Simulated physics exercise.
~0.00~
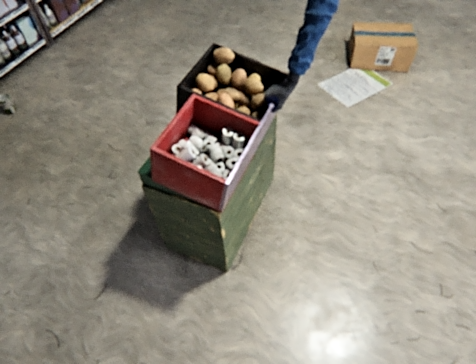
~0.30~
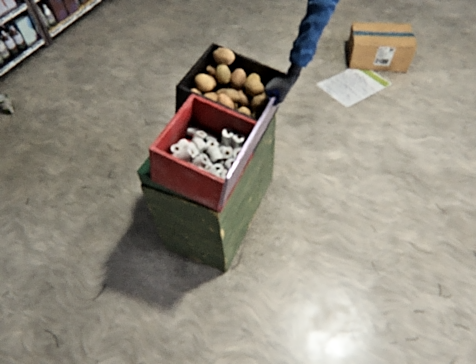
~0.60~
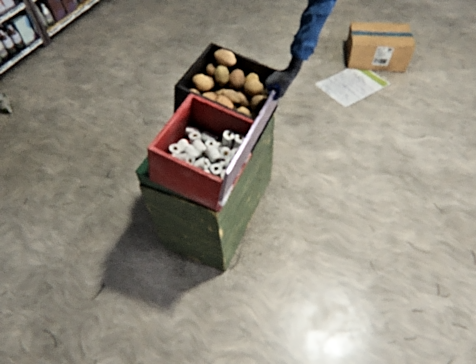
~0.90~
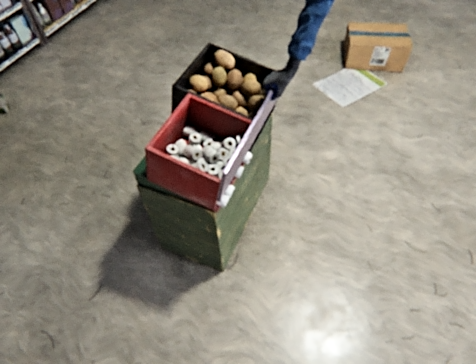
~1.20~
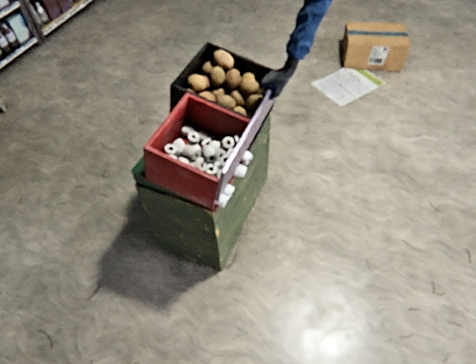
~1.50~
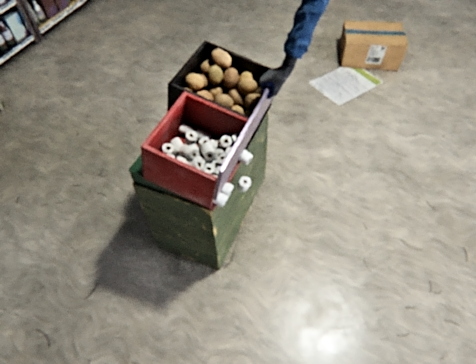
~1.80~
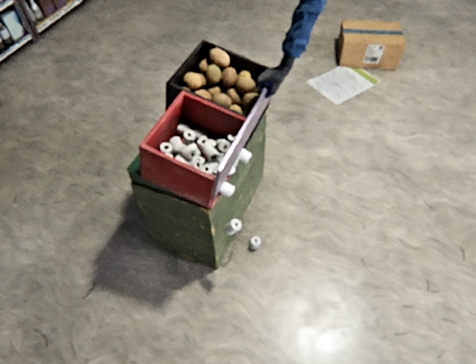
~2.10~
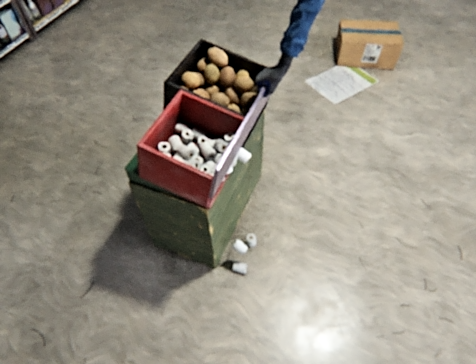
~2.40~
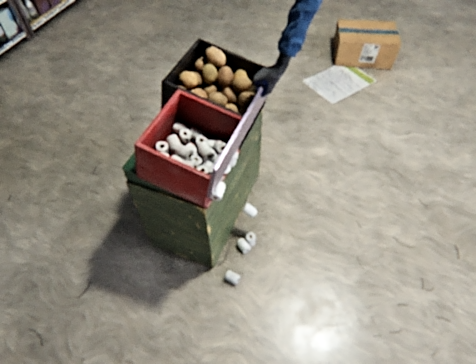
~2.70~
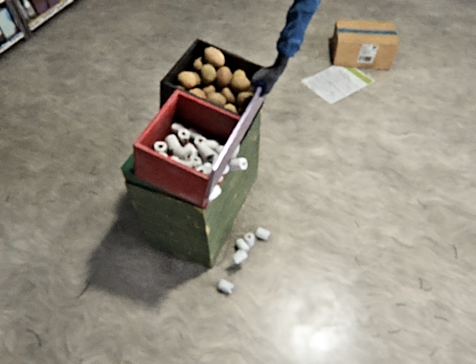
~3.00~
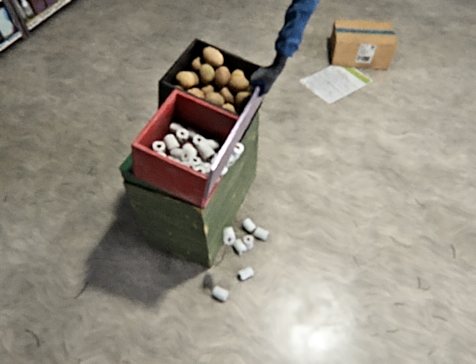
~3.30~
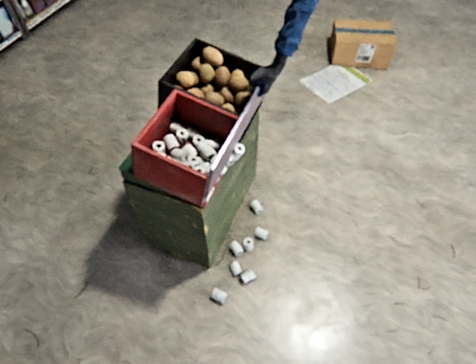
On a grey, streaky floor, a black bin of potatoes and a red bin of white paper rolls sit with a green box, as a dark-gloved hand in a blue sleeve holds the top of a pale gate along their right side. The gate rises slightly early on, and the rolls at the red bin's edge begin to push out beneath it. The first rolls drop beside the green box, and more follow, tumbling and rolling a short way. By the end, a small group of rolls lies scattered on the floor, while the potatoes all remain in the black bin.
